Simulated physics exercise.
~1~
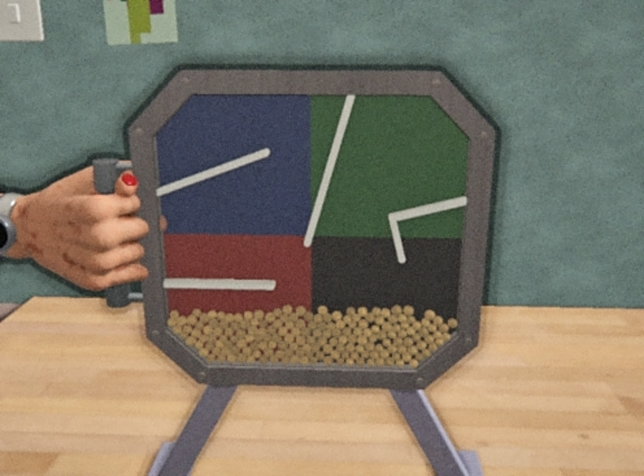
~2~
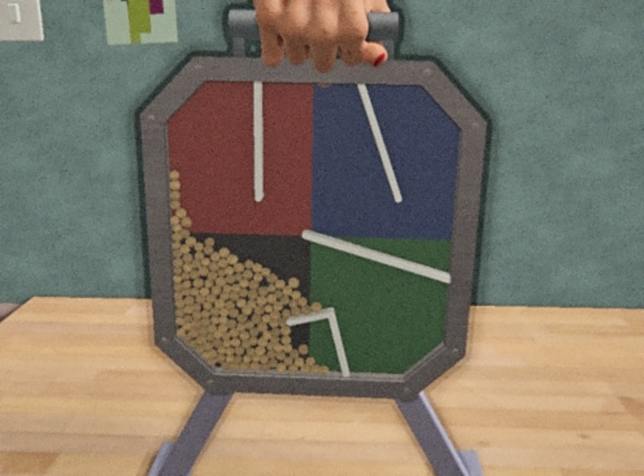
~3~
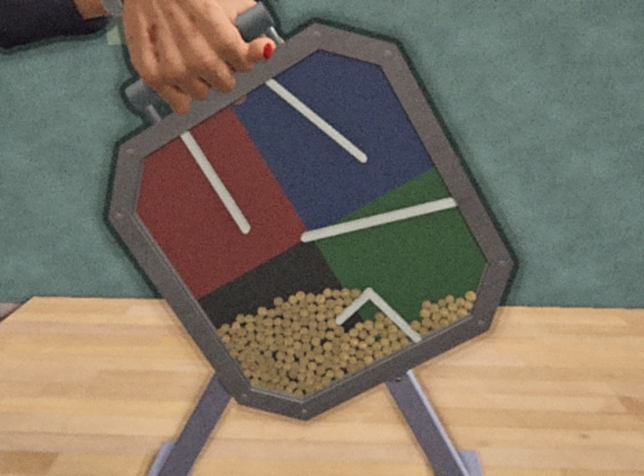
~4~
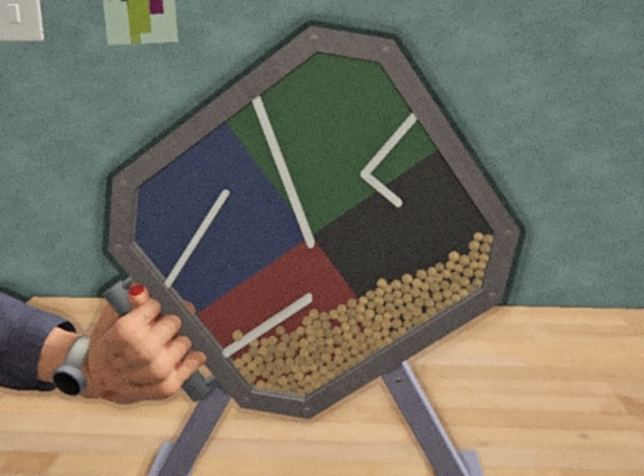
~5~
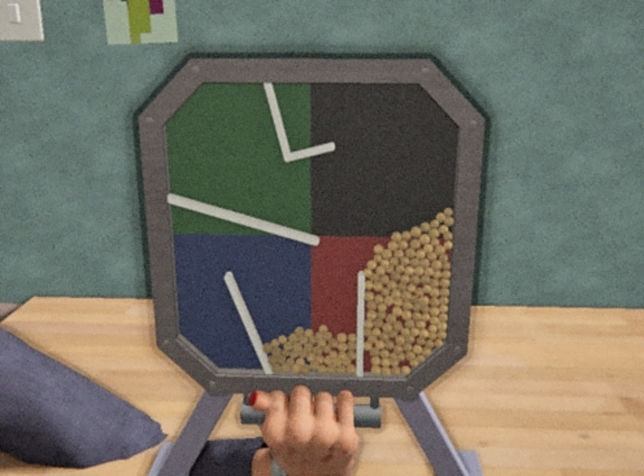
A grey-framed, octagonal flat box with a clear front stands on splayed legs on a pale wooden table before a teal wall, seen straight on by a still camera. Its blue, green, red and black quarters hold pale rods, and small wooden beads lie along the bottom. A hand on the side handle turns the box clockwise until the handle is on top and beads heap at lower left, mostly over black. The hand then swings it back anticlockwise, and the beads slide rightward. It ends with the handle underneath, beads piled mostly over red at lower right, some over blue and black.
